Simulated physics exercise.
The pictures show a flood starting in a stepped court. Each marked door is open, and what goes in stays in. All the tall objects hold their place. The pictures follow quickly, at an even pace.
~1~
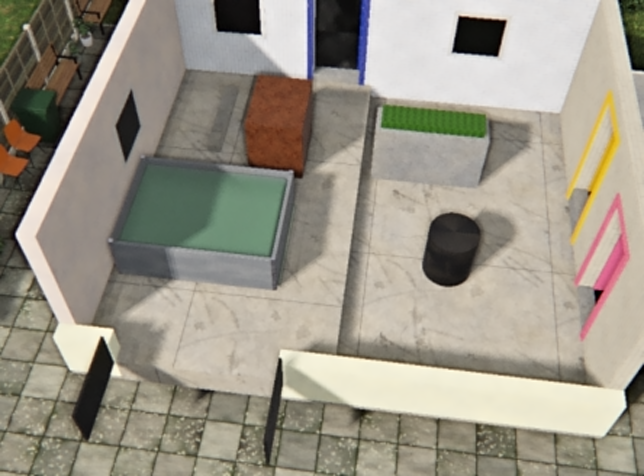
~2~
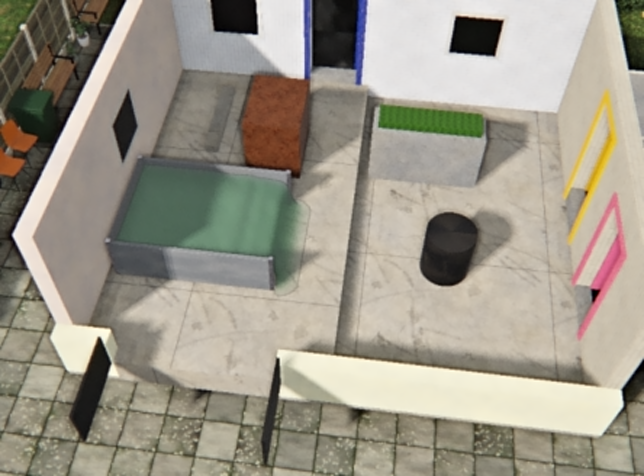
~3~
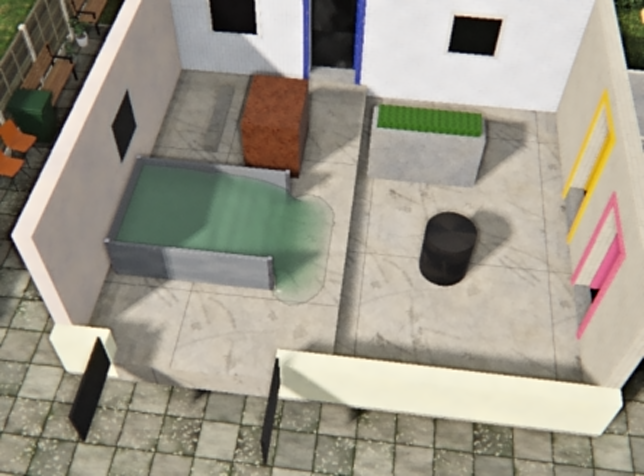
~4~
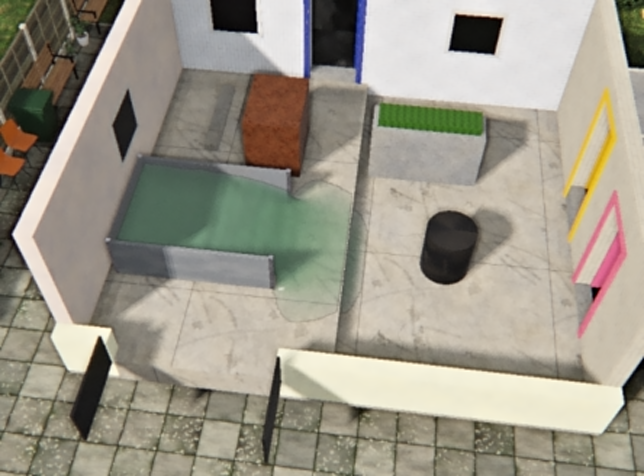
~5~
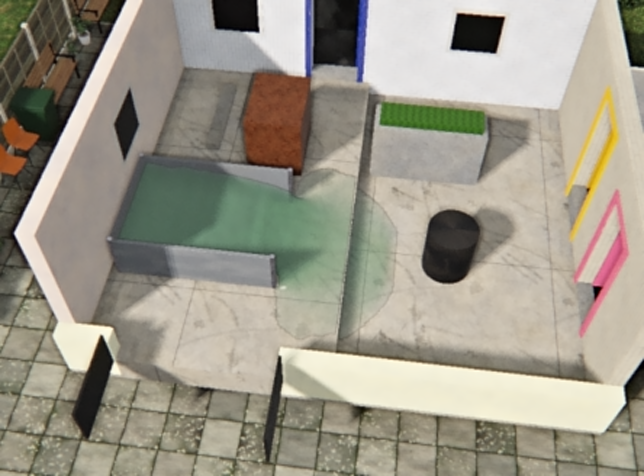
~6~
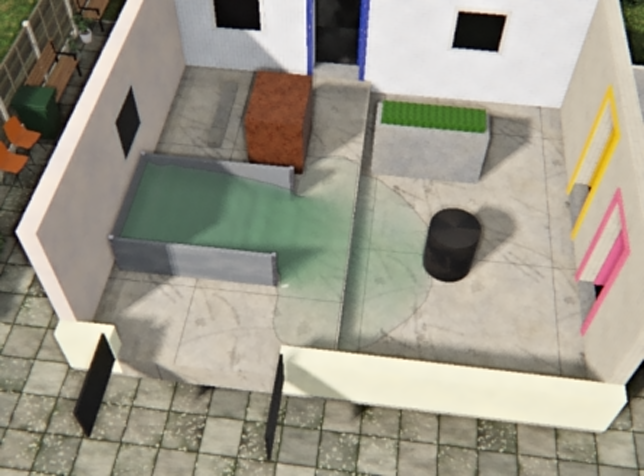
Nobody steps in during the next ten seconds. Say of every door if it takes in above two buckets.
In the end: The blue door stays under that; the yellow door stays under that; the pink door takes more than that.
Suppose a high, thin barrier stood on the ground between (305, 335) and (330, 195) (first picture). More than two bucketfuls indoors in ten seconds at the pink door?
Pink door lets less in.
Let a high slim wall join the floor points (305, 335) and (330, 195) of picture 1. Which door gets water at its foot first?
I say the blue one.
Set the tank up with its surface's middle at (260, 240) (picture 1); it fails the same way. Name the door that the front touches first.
It is the pink door.
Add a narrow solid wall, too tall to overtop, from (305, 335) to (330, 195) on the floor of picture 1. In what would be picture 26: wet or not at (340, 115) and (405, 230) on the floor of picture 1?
In that order: Flooded, no water.
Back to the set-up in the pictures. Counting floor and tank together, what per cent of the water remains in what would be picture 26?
Roughly 98 per cent.
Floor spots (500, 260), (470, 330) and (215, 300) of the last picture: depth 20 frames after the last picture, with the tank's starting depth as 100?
In that order: 2, 10 and 0 per cent.
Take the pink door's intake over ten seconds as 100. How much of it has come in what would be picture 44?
Near 80 in a hundred.
A moment on, water covers 35 % of the floor; the blue door not reached, the yellow door not reached, the pink door not reached.
Next, water covers 50 % of the floor; the blue door not reached, the yellow door wet at the sill, nothing in, the pink door under two buckets in.
Then, water covers 55 % of the floor; the blue door not reached, the yellow door wet at the sill, nothing in, the pink door over two buckets in.
Later, water covers 60 % of the floor; the blue door not reached, the yellow door wet at the sill, nothing in, the pink door far over two buckets in.
In the end, water covers 60 % of the floor; the blue door not reached, the yellow door wet at the sill, nothing in, the pink door far over two buckets in.
